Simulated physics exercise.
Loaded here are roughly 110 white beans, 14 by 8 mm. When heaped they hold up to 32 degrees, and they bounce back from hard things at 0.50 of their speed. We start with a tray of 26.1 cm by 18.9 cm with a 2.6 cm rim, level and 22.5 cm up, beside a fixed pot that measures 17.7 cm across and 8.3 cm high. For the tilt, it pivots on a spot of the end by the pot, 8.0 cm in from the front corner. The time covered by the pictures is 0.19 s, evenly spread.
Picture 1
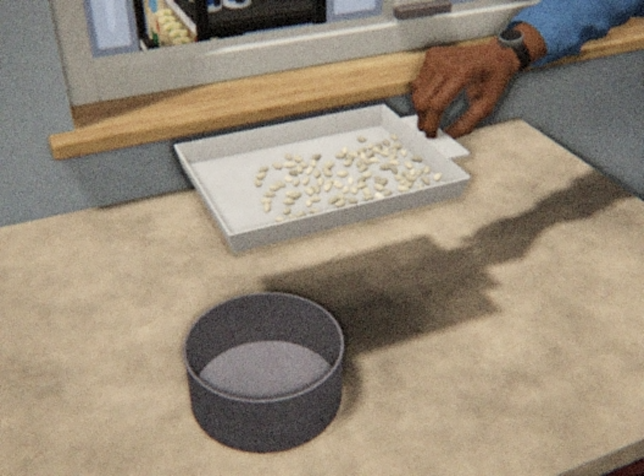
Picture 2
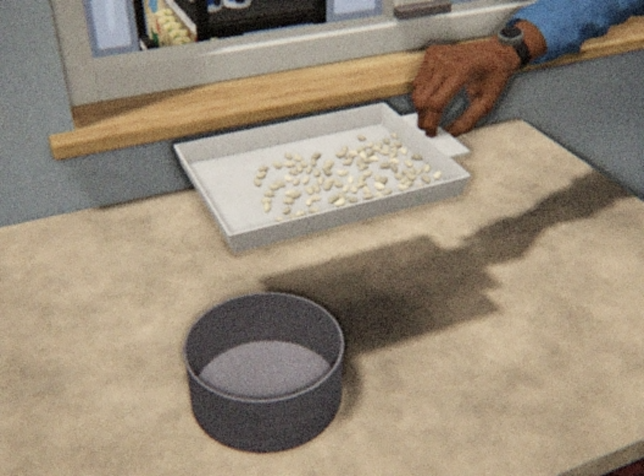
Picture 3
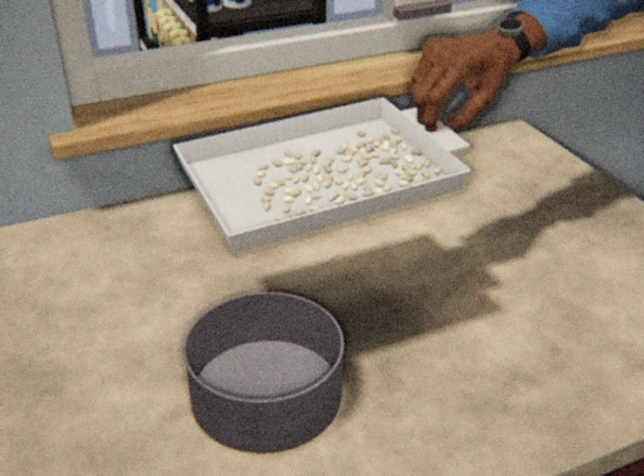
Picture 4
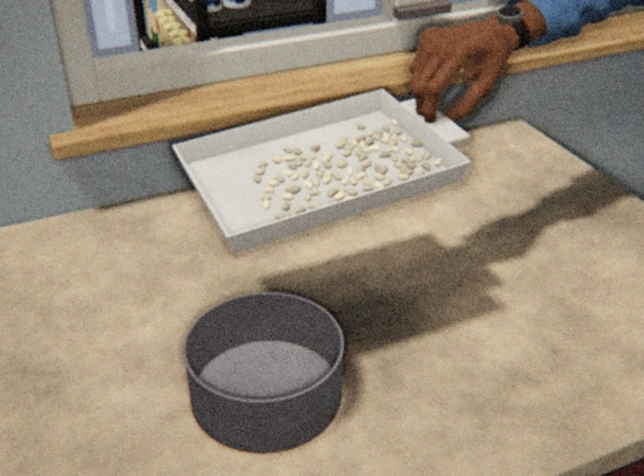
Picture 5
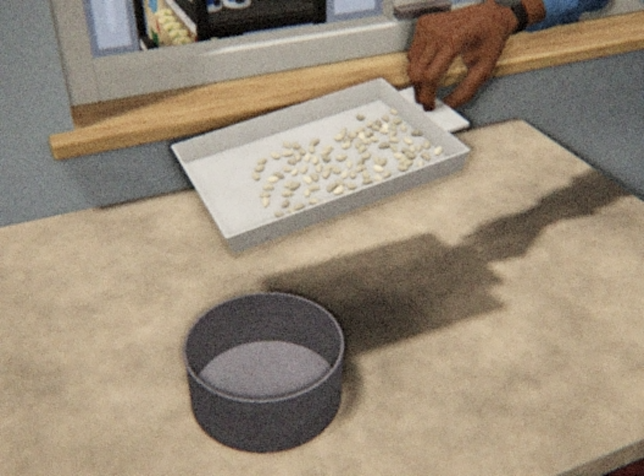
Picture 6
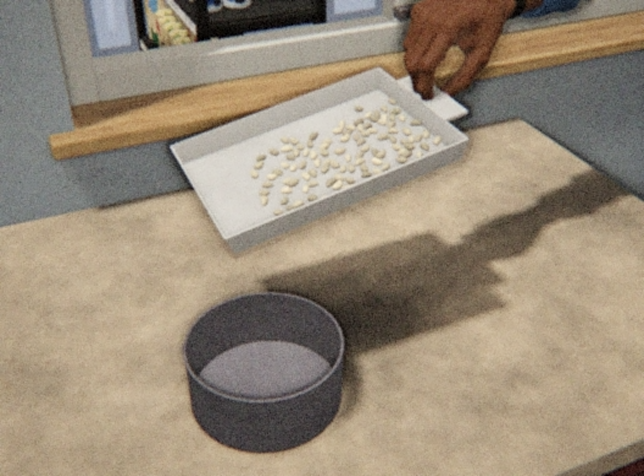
A hand slowly tilts a white tray of pale beans, raising its right end slightly.
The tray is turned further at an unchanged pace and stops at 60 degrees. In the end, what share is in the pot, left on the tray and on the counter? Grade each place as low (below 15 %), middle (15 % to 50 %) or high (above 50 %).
Pot - low; left on the tray - high; counter - middle.
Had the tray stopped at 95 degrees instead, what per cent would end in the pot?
That would give about 30 per cent.
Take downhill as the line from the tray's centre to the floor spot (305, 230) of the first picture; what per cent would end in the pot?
Around 5 percent of them.
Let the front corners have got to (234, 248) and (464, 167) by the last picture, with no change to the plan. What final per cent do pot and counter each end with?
Pot 15 % / counter 0 %.
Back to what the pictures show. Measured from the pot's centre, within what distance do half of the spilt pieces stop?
Close to 28 cm, give or take.
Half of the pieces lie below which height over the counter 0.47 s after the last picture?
About 26 centimetres.
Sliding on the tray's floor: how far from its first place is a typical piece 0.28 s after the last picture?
Around 4 centimetres.
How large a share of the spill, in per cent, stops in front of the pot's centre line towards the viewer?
Estimate: Close to 50 per cent of the pieces.
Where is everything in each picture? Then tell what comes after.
The first frame shows tray tilt 0 degrees, front corners at (233, 230) and (463, 176); middle of the pieces at (351, 181); pot at (264, 342).
The second frame shows tray tilt 0 degrees, front corners at (233, 231) and (463, 174); middle of the pieces at (351, 180).
The third frame shows tray tilt 2 degrees, front corners at (233, 231) and (463, 169); middle of the pieces at (351, 176).
The fourth frame shows tray tilt 5 degrees, front corners at (231, 231) and (462, 160), lowest corner left front; middle of the pieces at (351, 171).
The fifth frame shows tray tilt 8 degrees, front corners at (230, 232) and (462, 149), lowest corner left front; middle of the pieces at (350, 164).
The sixth frame shows tray tilt 11 degrees, front corners at (229, 233) and (460, 138), lowest corner left front; middle of the pieces at (348, 158); pot at (264, 342).
Then, 0.28 s after the last picture, tilt 35 degrees; the tray holds 100 %, the pot 0 %.
Then, 0.47 s after the last picture, tilt 52 degrees; the tray holds 100 %, the pot 0 %.
Then, 0.77 s after the last picture, tilt 60 degrees; the tray holds 80 %, the pot 0 %.
In the end, pot 0 %, tray 75 %, counter 20 %.
